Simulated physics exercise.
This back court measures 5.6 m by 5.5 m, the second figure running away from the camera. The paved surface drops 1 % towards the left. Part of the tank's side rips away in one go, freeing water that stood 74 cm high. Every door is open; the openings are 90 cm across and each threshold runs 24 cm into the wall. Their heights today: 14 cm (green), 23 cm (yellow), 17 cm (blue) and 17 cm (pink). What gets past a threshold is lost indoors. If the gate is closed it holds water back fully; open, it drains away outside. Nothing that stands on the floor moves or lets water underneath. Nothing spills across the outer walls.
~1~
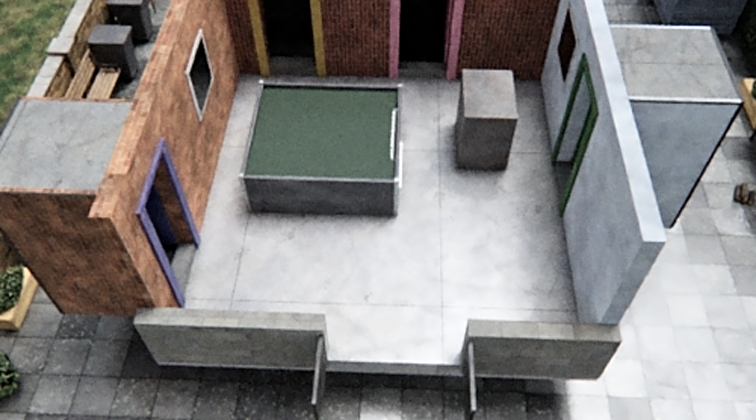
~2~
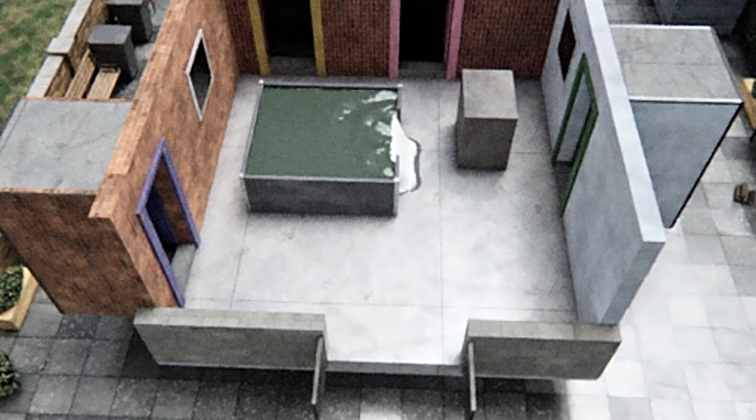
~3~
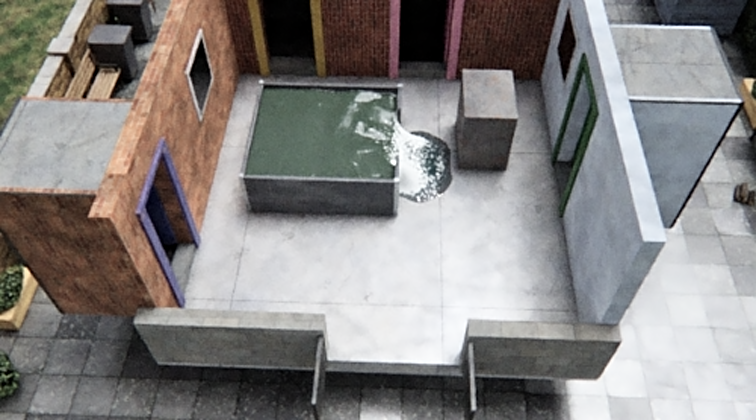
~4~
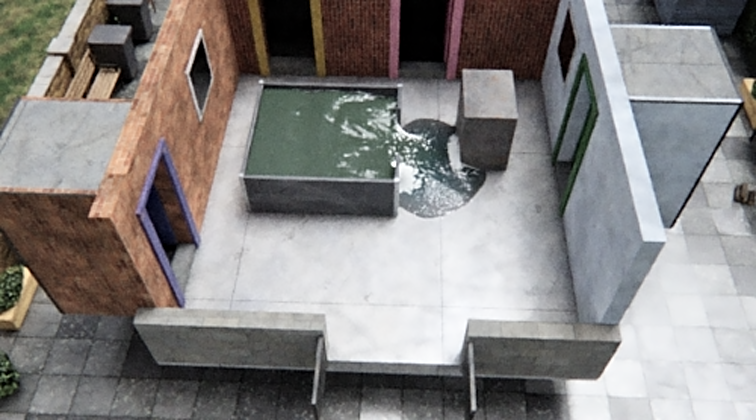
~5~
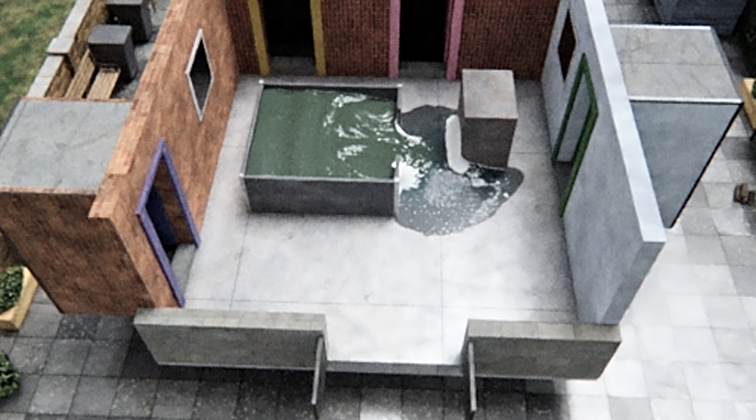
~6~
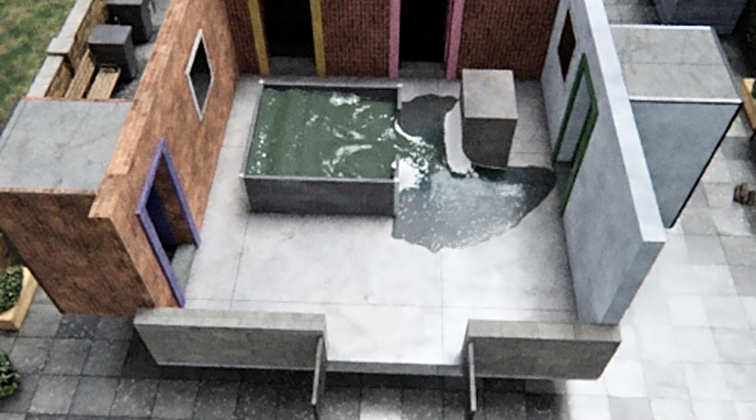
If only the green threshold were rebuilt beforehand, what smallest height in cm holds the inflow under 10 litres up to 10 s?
It would have to be roughly 21 cm high.
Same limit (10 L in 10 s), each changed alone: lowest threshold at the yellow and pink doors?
About 10.5 cm at yellow and 27 cm at pink.
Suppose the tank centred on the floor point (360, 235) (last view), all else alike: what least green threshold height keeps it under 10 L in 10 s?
About 28 cm.
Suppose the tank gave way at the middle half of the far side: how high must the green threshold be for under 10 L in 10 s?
About 5.0 cm.
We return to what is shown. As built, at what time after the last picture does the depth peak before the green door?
Near 1.4 s.
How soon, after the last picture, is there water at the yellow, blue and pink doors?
Yellow 1.3 s, blue 4.0 s, pink 0.4 s.
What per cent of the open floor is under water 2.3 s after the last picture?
Near 60 per cent is wet.
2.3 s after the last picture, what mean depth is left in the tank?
About 37 cm.
Then, 0.7 s after the last picture water covers 30 % of the floor, deepest (51 cm) near (445, 160); 11 cm at the green door, 21 litres in over its 14 cm threshold.
Then, 2.3 s after the last picture water covers 60 % of the floor, deepest (33 cm) near (552, 316); 16 cm at the green door, 63 litres in over its 14 cm threshold.
Then, 9.3 s after the last picture water covers 95 % of the floor, deepest (16 cm) near (208, 205); 8 cm at the green door, 71 litres in over its 14 cm threshold.
At the green door as built, the water peaked near 21 cm, 1.3 s after the last picture.
Run again over the same 10 s with other heights there, 32 litres in over 17.5 cm, 3 litres over 24 cm. The limit of 10 litres is kept from about 21 cm up.
